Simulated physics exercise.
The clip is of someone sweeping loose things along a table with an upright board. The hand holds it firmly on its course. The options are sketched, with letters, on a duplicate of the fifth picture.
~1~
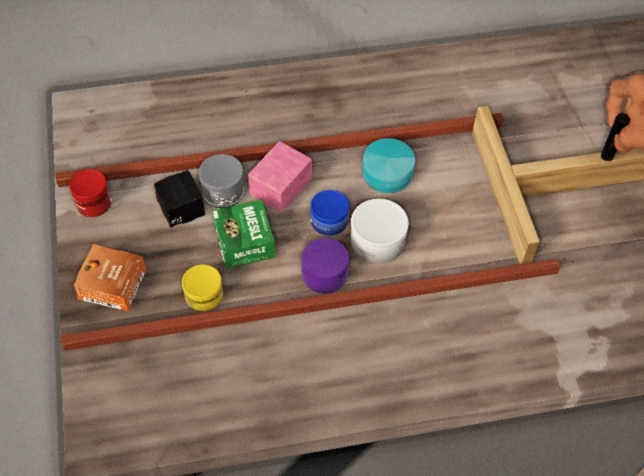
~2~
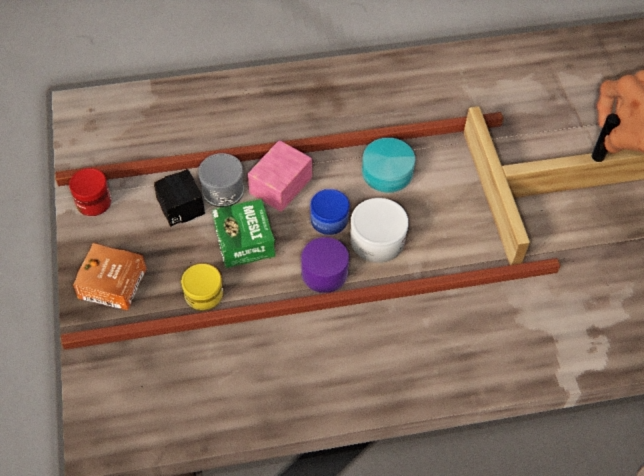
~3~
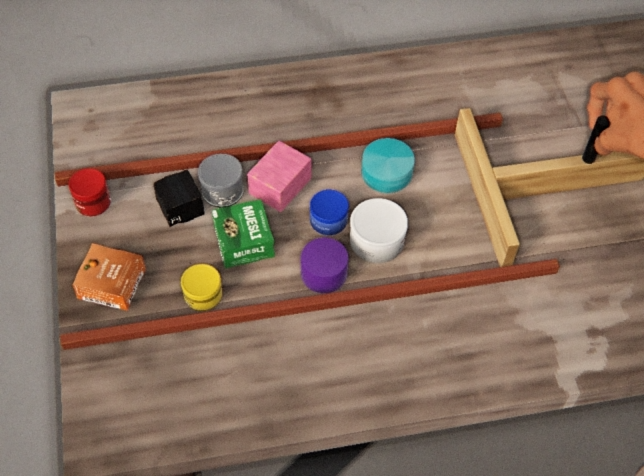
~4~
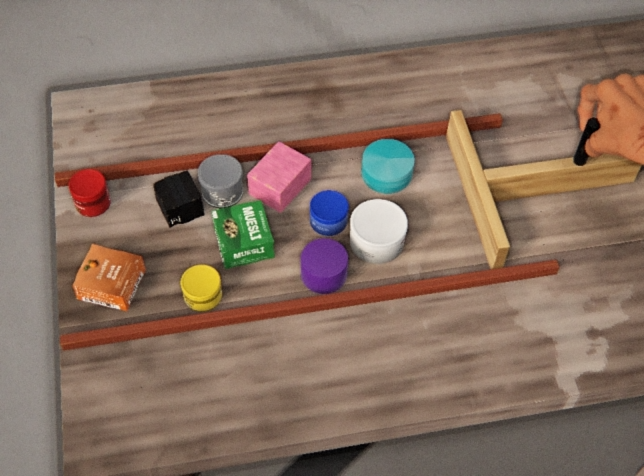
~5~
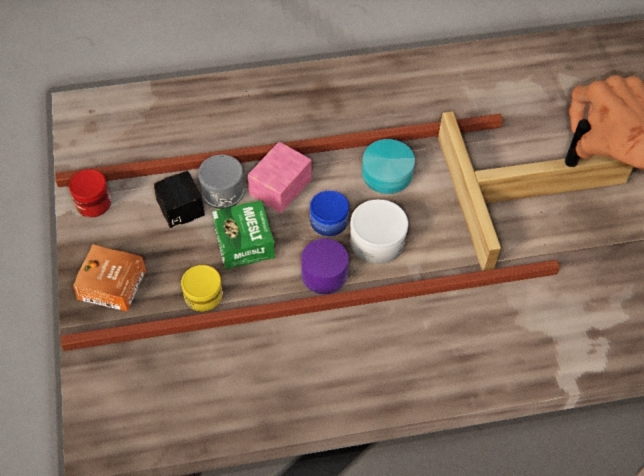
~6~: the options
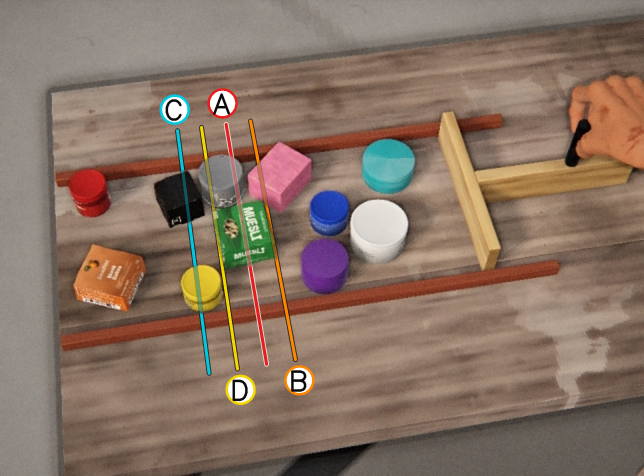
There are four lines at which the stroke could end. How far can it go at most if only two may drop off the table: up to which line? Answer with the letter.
The farthest such stop is C.
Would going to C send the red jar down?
By then, yes.
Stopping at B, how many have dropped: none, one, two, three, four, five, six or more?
The count is none.
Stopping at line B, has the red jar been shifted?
No.
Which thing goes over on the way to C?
The red jar goes over.
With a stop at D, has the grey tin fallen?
No.
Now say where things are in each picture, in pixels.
Blue tub (330, 213); red jar (91, 194); yellow jar (203, 288), in the first frame.
Board (498, 171); green packet (244, 233), in the second frame.
Board (489, 173); turquoise tin (388, 166), in the third frame.
Board (479, 175); grey tin (222, 181), in the fourth frame.
Board (470, 177); white jar (379, 233); purple pot (324, 267); blue tub (329, 214), in the fifth frame.
On the marked copy, A at (245, 234); B at (271, 230); C at (192, 242); D at (218, 238).
Following C. Soon after the start, board (372, 191); purple pot (313, 272); pink block (273, 178).
Later, board (272, 205); black box (136, 220); grey tin (138, 185).
In the end, board (194, 216); red jar over the edge; orange packet (57, 295); one fallen.
As for the rest, A is within the limit but short; B is within the limit but short; D is within the limit but short.
